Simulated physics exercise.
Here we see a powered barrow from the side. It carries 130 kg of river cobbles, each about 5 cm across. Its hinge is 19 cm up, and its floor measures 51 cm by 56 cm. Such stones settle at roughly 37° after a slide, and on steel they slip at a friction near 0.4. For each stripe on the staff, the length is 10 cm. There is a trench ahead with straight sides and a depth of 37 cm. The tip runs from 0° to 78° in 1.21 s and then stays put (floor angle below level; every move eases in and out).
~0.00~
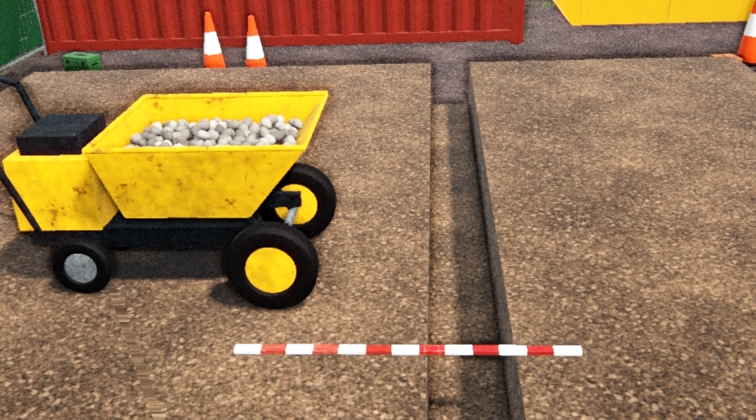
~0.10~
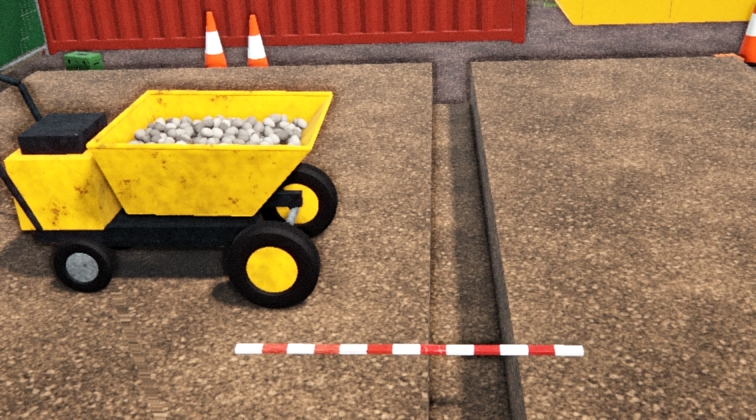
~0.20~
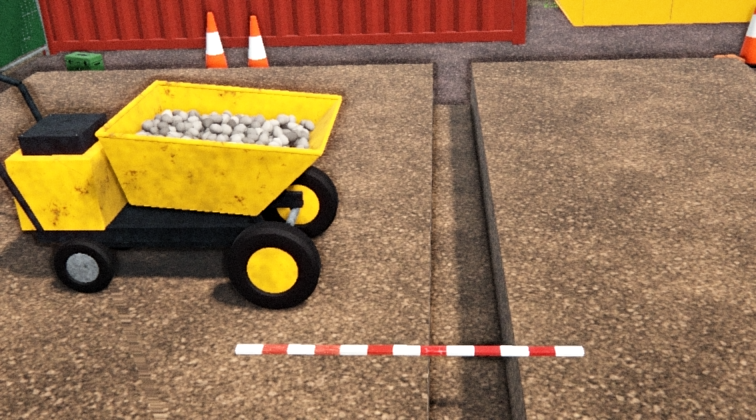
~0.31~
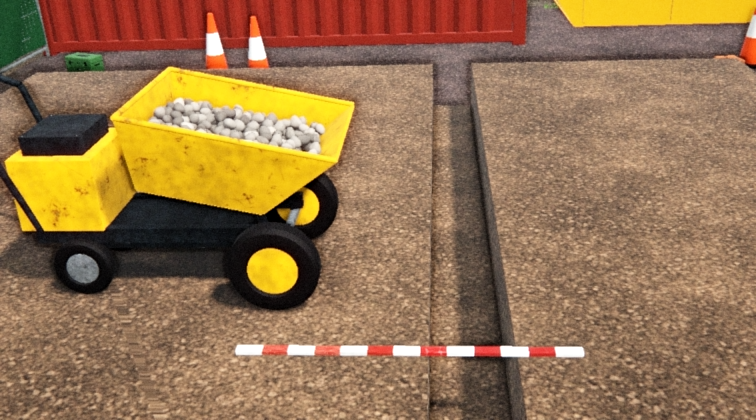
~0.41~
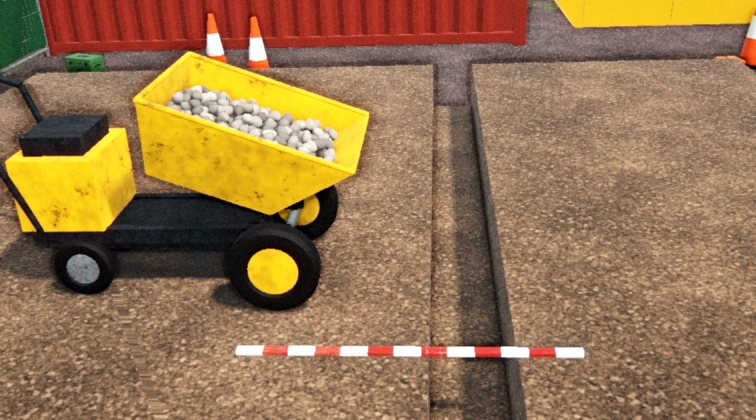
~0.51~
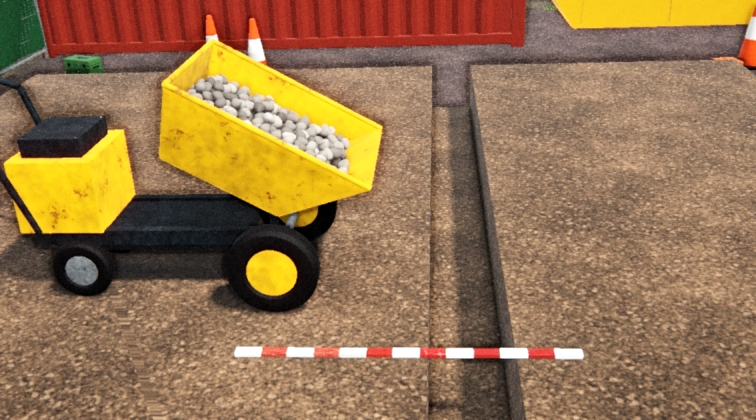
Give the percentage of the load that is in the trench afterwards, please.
Near 99 per cent of the load.
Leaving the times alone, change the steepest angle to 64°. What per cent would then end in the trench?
Roughly 100%.
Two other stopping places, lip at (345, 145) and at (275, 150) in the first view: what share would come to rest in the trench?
Estimates: 75 % then 75 %.
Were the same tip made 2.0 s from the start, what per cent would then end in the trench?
Close to 100 per cent then.
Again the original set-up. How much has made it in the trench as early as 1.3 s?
Approx. 55 % of the load.
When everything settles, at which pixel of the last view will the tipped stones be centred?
The tipped stones centre close to (468, 323).
After 0.9 s the floor is at 66°; 100 % in the tray; the foremost stones are at (410, 220).
After 1.3 s the floor is at 78°; 43 % in the tray, 1 % short of the trench, 56 % in the trench; the foremost stones are at (502, 298).
After 1.7 s the floor is at 78°; 8 % in the tray, 1 % short of the trench, 90 % in the trench, 1 % past the trench; the foremost stones are at (535, 305).
After 3.6 s the floor is at 78°; 0 % in the tray, 99 % in the trench, 1 % past the trench; the foremost stones are at (555, 290).
